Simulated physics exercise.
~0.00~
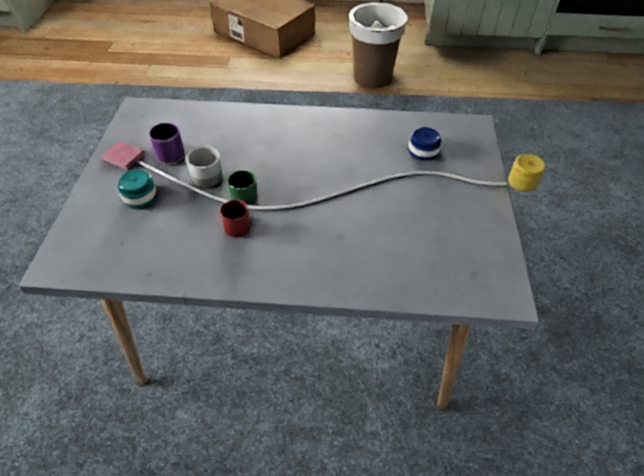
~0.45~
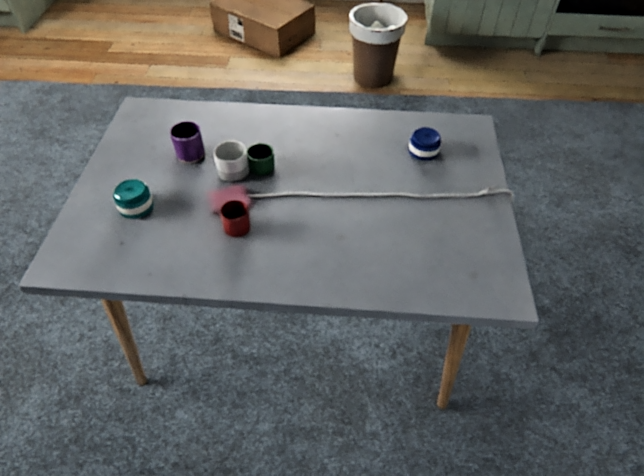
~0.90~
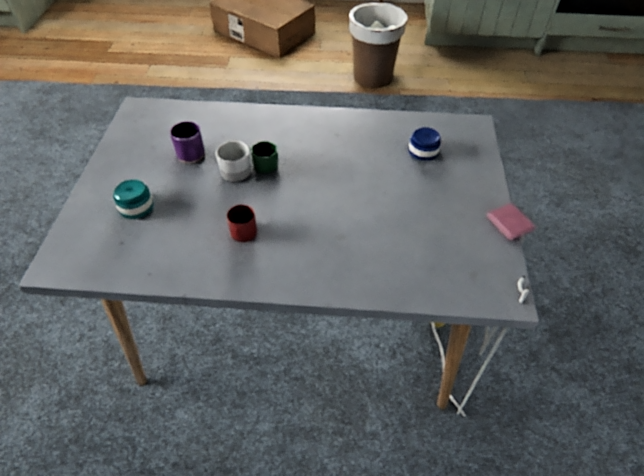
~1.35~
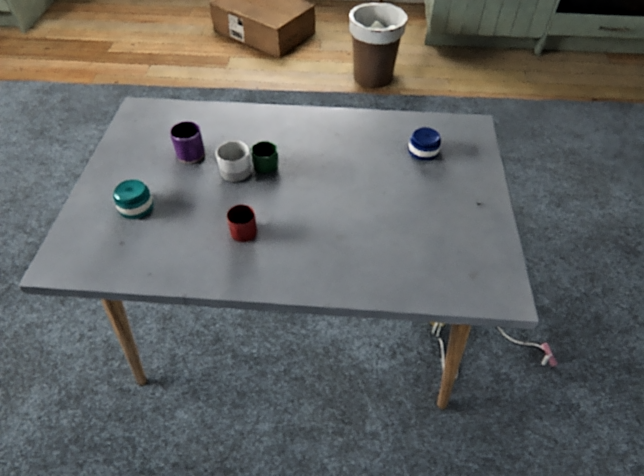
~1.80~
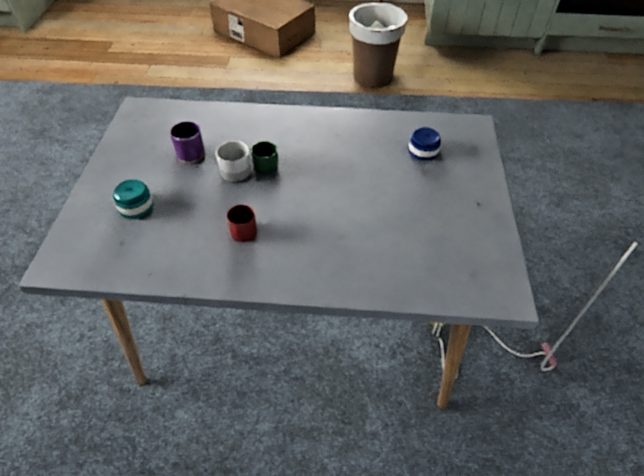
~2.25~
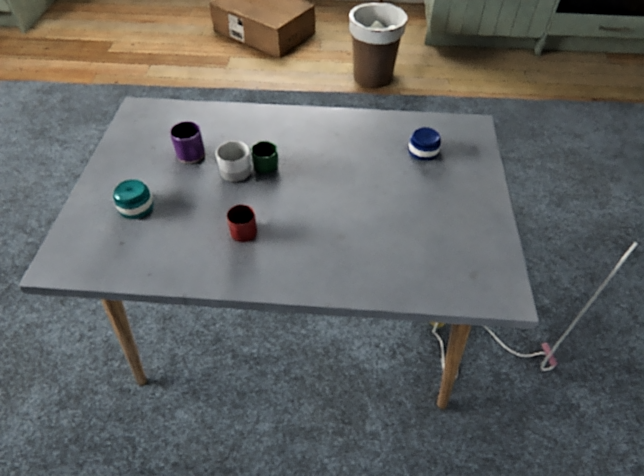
A grey table keeps its cups and jars as a falling cable drags a pink block off the right side.
